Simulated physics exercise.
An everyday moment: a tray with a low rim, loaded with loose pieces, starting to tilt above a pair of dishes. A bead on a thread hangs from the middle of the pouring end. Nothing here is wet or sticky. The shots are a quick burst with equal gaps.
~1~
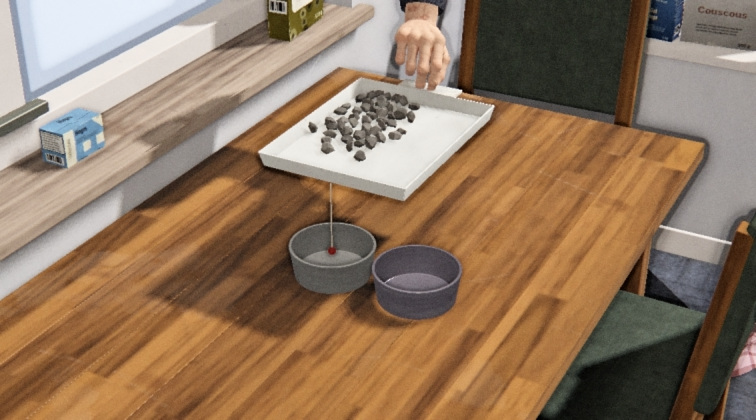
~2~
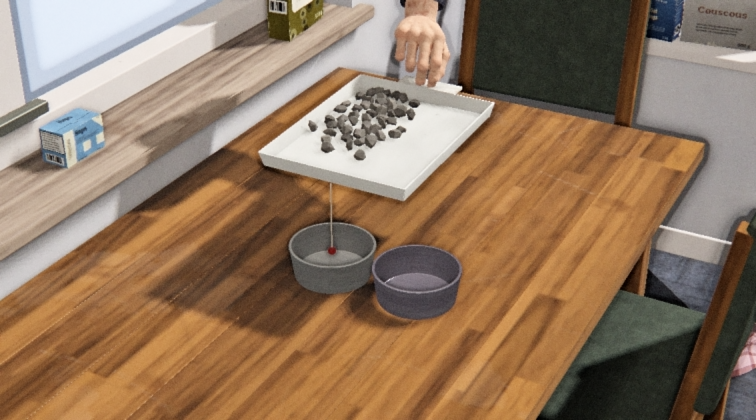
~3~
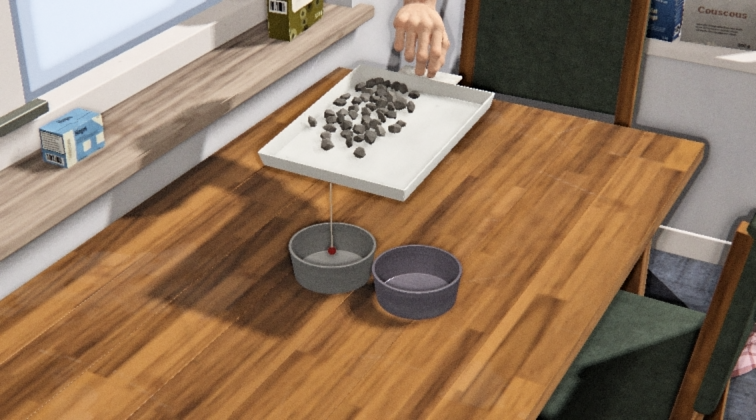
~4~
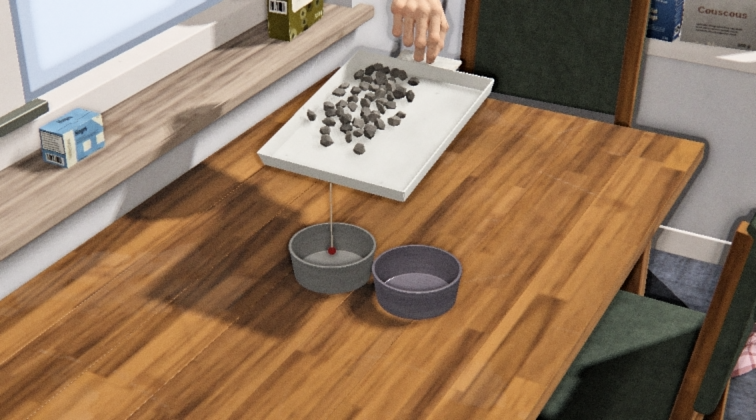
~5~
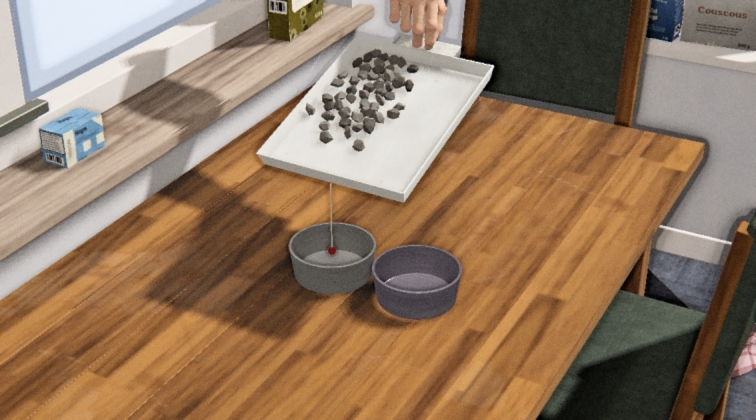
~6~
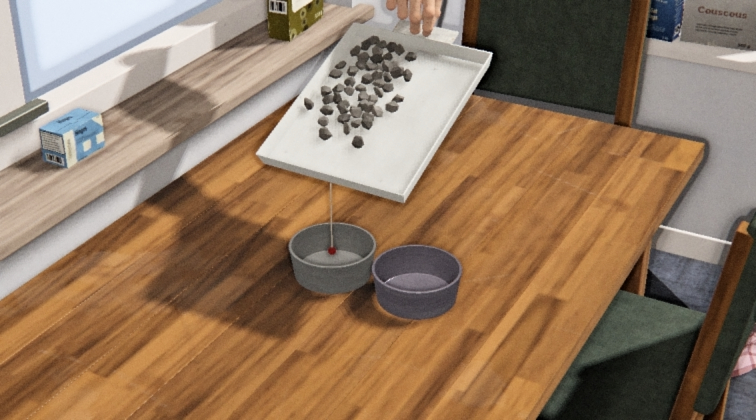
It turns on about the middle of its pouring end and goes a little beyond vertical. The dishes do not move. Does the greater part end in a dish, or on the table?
They take only the smaller part between them.
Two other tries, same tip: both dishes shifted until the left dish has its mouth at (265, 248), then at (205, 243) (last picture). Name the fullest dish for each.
First the dish on the right, then the right one.
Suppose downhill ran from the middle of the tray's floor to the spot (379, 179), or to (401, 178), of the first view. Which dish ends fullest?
The first try: The right one. The second: Right.
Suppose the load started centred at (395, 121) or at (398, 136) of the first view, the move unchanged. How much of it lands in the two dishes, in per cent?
In turn 0 and 0 in a hundred.
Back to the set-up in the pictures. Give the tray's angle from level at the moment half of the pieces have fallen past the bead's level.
At some 105 degrees.
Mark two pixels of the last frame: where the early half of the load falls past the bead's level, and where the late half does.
First near (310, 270), later near (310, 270).
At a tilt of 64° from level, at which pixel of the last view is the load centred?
Near (318, 168).
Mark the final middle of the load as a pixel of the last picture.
At about (317, 318).
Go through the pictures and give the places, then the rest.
In the first frame, corners of the pouring end near (264, 151) and (403, 186), level; middle of the load near (366, 121), bits of gravel; left dish near (311, 276); right dish near (397, 301); bead on its thread near (332, 251).
In the second frame, corners of the pouring end near (264, 151) and (403, 187), level; middle of the load near (366, 119).
In the third frame, corners of the pouring end near (263, 151) and (403, 187), tipped barely, level across its low end; middle of the load near (366, 112).
In the fourth frame, corners of the pouring end near (263, 151) and (403, 189), tipped a little, level across its low end; middle of the load near (365, 103).
In the fifth frame, corners of the pouring end near (262, 152) and (402, 190), tipped clearly, level across its low end; middle of the load near (364, 95).
In the sixth frame, corners of the pouring end near (261, 152) and (402, 192), tipped clearly, level across its low end; middle of the load near (361, 88); left dish near (311, 276); right dish near (397, 301).
Shortly afterwards, tray tipped steeply; all but a few on the tray; a little in the air.
Next, tray tipped past a quarter turn; near a quarter on the tray; near half outside both; a little in the air.
Some moments later, tray tipped past a quarter turn; the whole lot outside both.
In the end, tray tipped past a quarter turn; none at all in the right dish; none at all in the left dish; the whole lot outside both.
